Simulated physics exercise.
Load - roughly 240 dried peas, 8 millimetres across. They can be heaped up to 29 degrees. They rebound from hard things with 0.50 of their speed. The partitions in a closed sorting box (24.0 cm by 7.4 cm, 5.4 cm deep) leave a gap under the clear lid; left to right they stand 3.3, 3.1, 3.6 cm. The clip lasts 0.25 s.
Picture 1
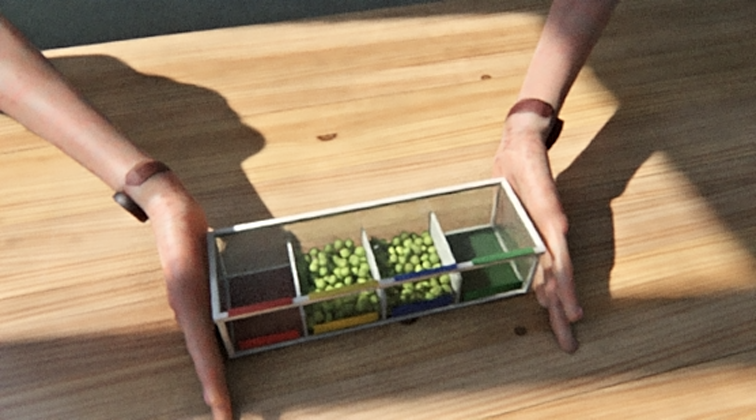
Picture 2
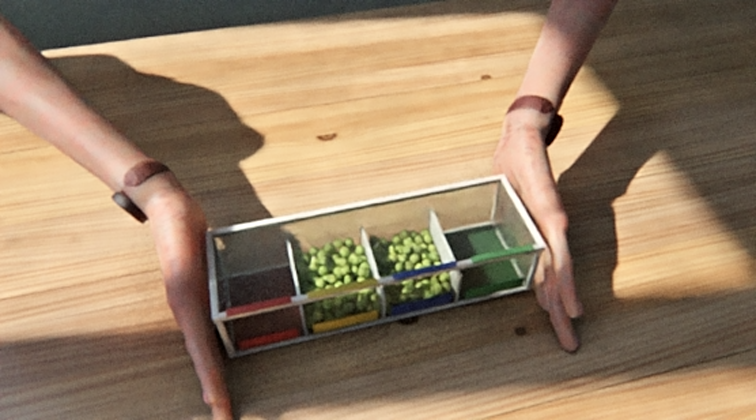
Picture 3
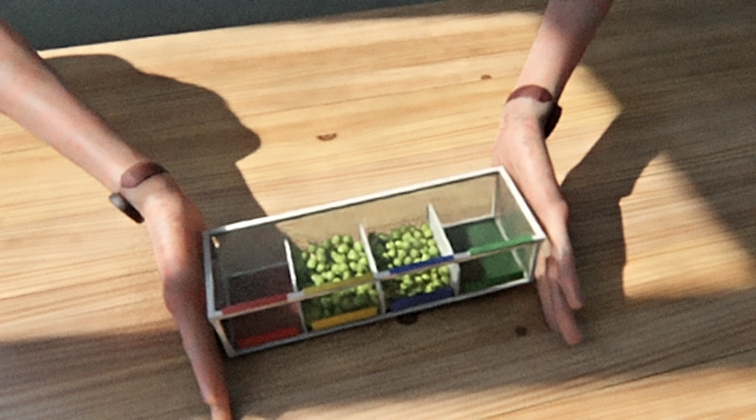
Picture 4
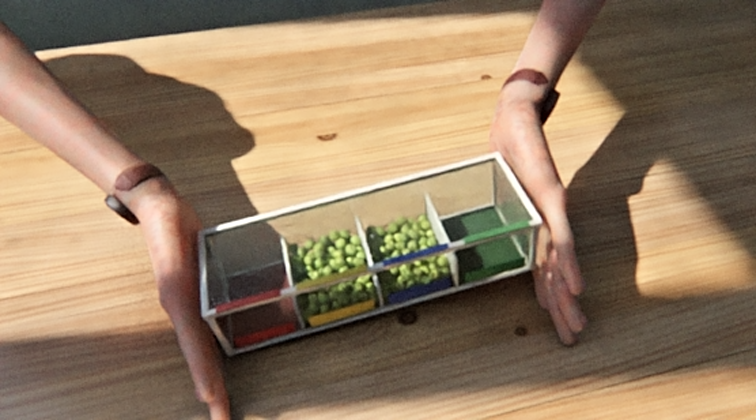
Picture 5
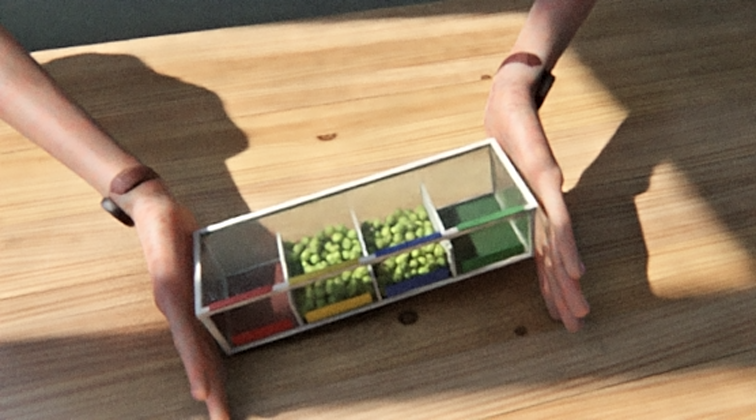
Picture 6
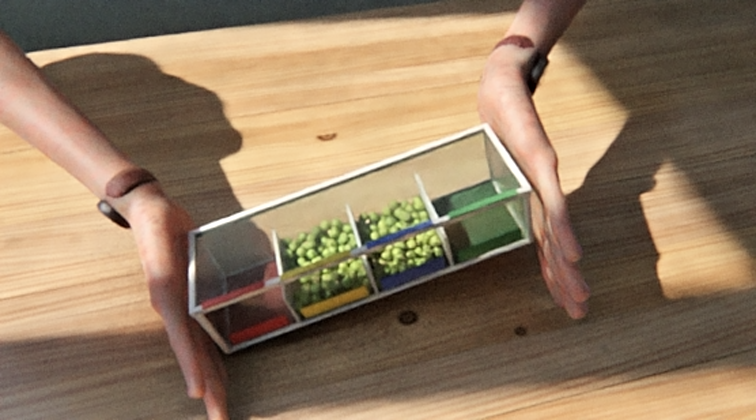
Two hands held a clear divided box on a wooden table and gradually tilted its right end upward, while the green peas stayed heaped in the yellow and blue middle sections.
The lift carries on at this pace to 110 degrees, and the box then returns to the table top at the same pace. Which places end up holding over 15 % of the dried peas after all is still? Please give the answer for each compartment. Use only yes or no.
Red: Yes; blue: No; green: No; yellow: Yes.
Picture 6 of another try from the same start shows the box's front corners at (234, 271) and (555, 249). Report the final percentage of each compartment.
You'd see red at 0 percent, blue at 35, green at 60 and yellow at 0 percent.
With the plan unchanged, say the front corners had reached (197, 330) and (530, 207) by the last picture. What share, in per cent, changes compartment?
Near 75 %.
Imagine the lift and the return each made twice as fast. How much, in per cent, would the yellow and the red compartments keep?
Yellow 30 %, red 70 %.
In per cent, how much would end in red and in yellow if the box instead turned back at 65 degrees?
Red: 5 per cent; yellow: 55 per cent.
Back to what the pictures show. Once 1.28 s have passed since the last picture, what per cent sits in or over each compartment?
You'd find red at 35, blue at 20, green at 0 and yellow at 45 per cent.
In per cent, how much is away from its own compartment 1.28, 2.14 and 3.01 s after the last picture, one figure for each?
First 55, next 85, last 85.
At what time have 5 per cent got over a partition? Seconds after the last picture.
Roughly at the 0.90 s mark.
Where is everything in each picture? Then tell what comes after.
Box tilt 0 degrees, front corners at (220, 316) and (539, 249); blue 40 %, yellow 60 %, in the first picture.
Box tilt 1 degrees, front corners at (219, 315) and (539, 246), in the second picture.
Box tilt 3 degrees, front corners at (215, 314) and (538, 237), lowest corner left back, in the third picture.
Box tilt 7 degrees, front corners at (209, 312) and (535, 222), lowest corner left back, in the fourth picture.
Box tilt 11 degrees, front corners at (203, 311) and (531, 206), lowest corner left back, in the fifth picture.
Box tilt 15 degrees, front corners at (196, 309) and (524, 190), lowest corner left back; blue 40 %, yellow 60 %, in the sixth picture.
Then, 1.28 s after the last picture, tilt 110 degrees; red 35 %, blue 20 %, yellow 45 %.
Then, 2.14 s after the last picture, tilt 50 degrees; red 70 %, yellow 30 %.
Then, 3.01 s after the last picture, tilt 0 degrees; red 70 %, yellow 25 %.
In the end, red 70 %, blue 0 %, green 0 %, yellow 25 %.
